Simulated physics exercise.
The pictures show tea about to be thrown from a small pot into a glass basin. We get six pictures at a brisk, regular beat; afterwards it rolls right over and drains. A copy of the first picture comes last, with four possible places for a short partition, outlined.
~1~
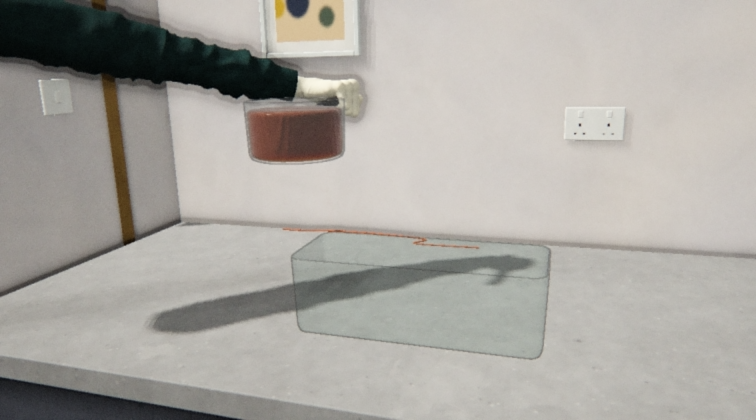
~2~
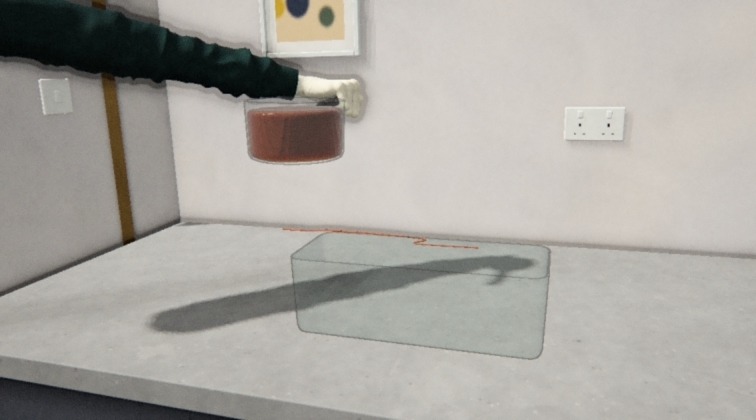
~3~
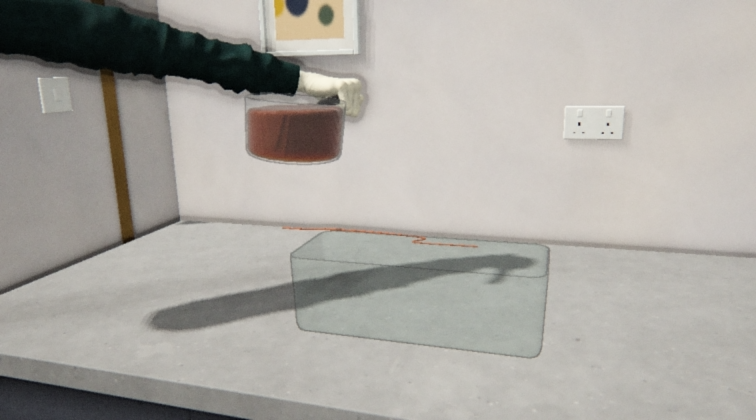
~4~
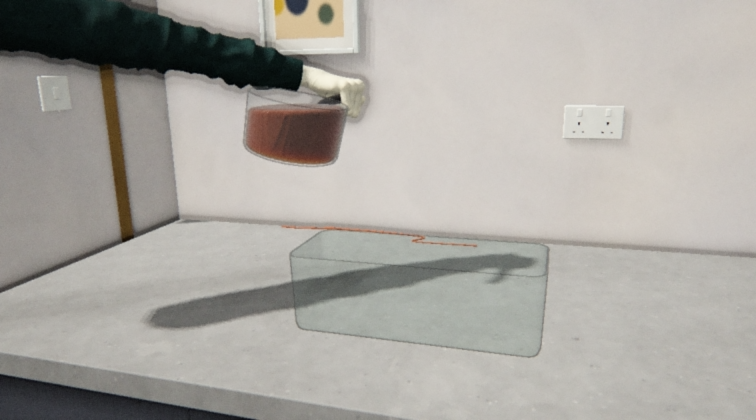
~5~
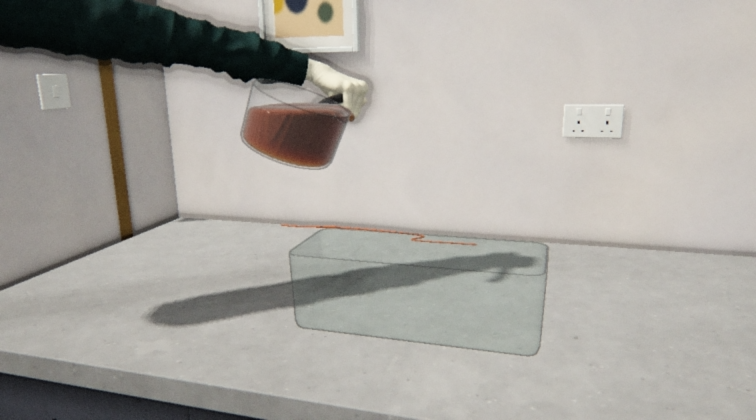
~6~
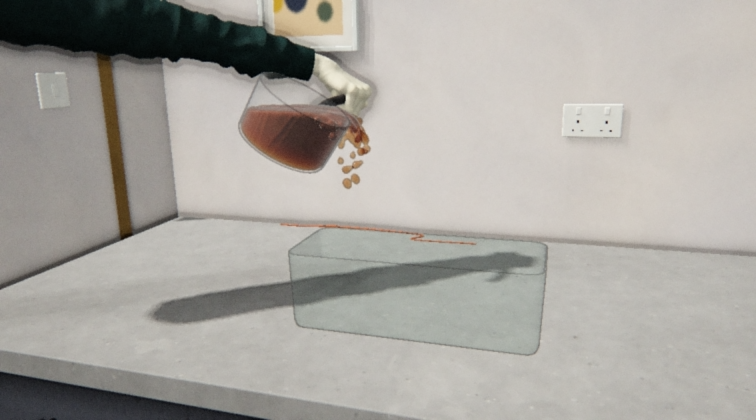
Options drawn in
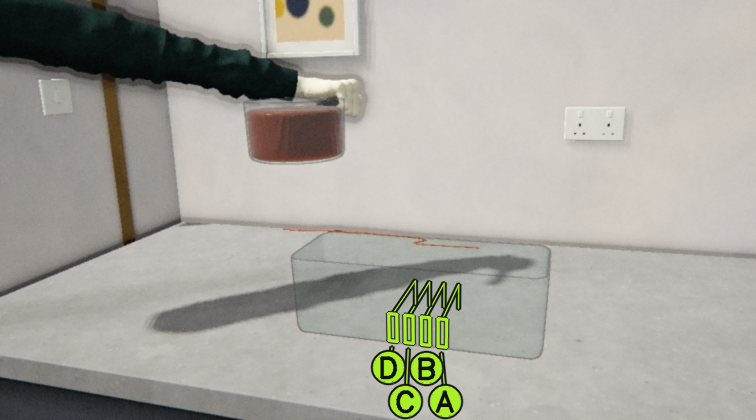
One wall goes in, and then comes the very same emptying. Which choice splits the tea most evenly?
D is best.
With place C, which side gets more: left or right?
More ends on the left.
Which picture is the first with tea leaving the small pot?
Picture 5.
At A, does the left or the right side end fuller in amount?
The left side.
On the marked copy, A at (441, 353); B at (424, 351); C at (408, 349); D at (392, 347).
If A is chosen, about 87 % ends left of the wall and 13 % right of it.
If B is chosen, about 92 % ends left of the wall and 7 % right of it.
If C is chosen, about 72 % ends left of the wall and 26 % right of it.
If D is chosen, about 51 % ends left of the wall and 48 % right of it.
